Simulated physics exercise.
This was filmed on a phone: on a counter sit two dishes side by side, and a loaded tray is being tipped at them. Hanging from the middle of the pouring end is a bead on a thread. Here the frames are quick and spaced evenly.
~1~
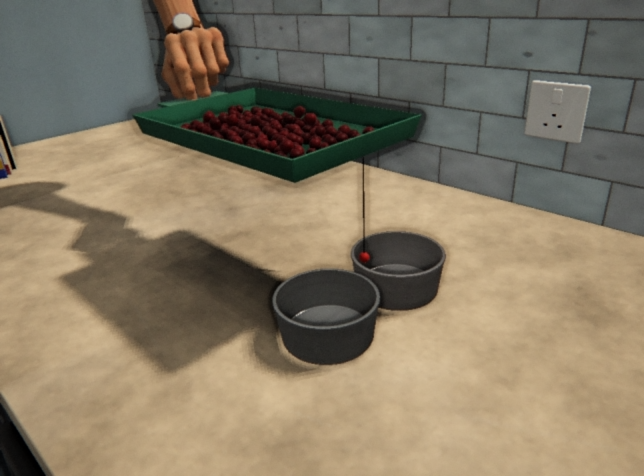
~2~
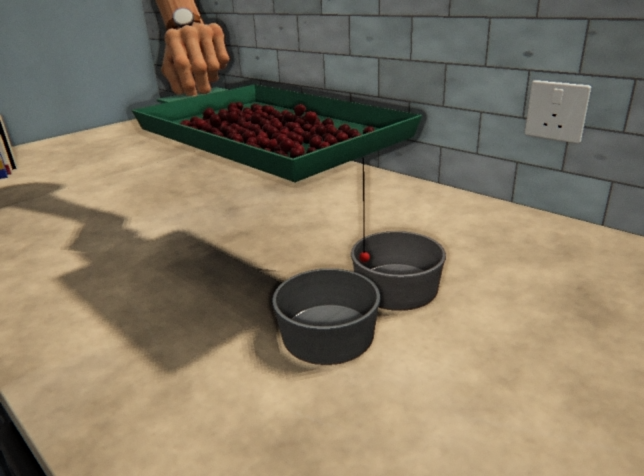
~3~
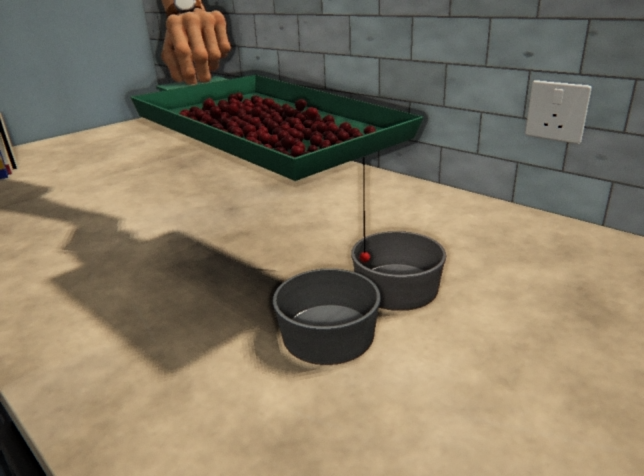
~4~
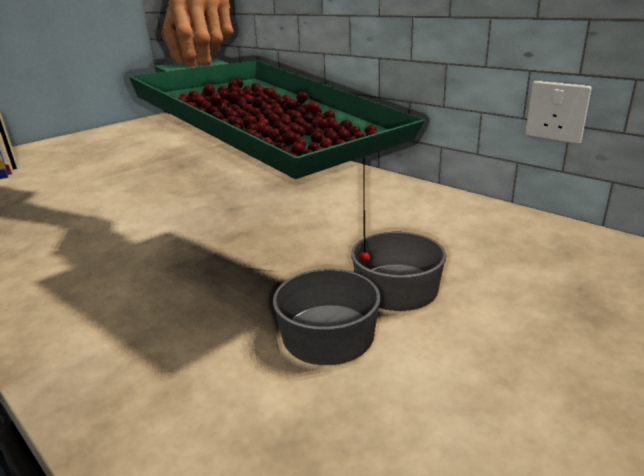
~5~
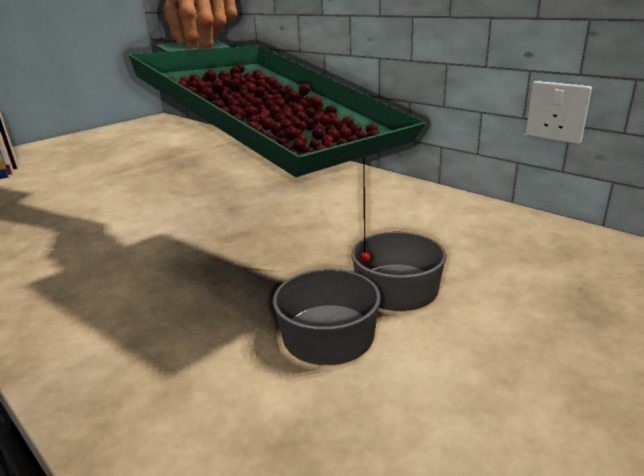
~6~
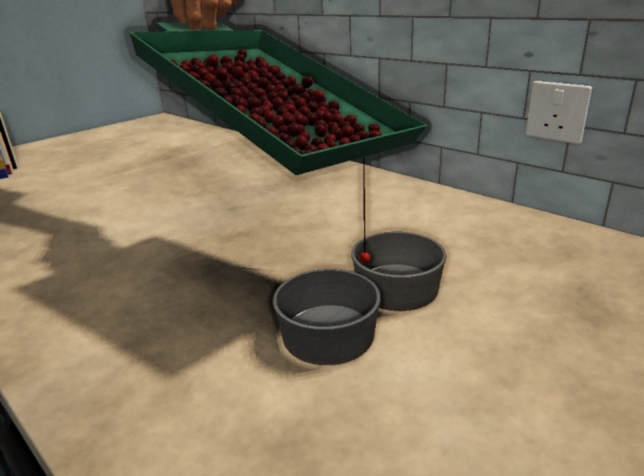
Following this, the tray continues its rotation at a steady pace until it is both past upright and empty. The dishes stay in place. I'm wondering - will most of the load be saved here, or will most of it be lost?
Most of it is lost.
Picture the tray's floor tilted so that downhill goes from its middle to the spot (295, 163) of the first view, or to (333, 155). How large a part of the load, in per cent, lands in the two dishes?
50 % and 10 %.
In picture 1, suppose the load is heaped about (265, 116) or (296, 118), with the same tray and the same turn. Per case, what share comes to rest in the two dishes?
First case: Around 30 %; second case: Around 30 %.
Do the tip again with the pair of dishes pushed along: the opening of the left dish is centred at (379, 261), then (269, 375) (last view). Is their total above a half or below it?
At place one not up to half; at place two not up to half.
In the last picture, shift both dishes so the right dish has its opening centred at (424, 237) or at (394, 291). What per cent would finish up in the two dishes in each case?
About 30% on the first try and 20% on the second.
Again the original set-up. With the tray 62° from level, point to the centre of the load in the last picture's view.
Look close to (350, 93) in the last picture.
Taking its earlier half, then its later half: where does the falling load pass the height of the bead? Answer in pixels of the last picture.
The leading part at (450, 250), the rest of it at (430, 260).
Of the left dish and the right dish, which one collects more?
The right-positioned one, it's fuller.
Shortly afterwards, tray tipped steeply; all but a few on the tray; only a few in the air.
Next, tray tipped right over; the bulk on the tray; only a few in the right dish; only a few outside both; a little in the air.
Some moments later, tray tipped past a quarter turn; near a quarter in the right dish; near two thirds outside both.
In the end, tray tipped past a quarter turn; none at all in the left dish; near a quarter in the right dish; near two thirds outside both.
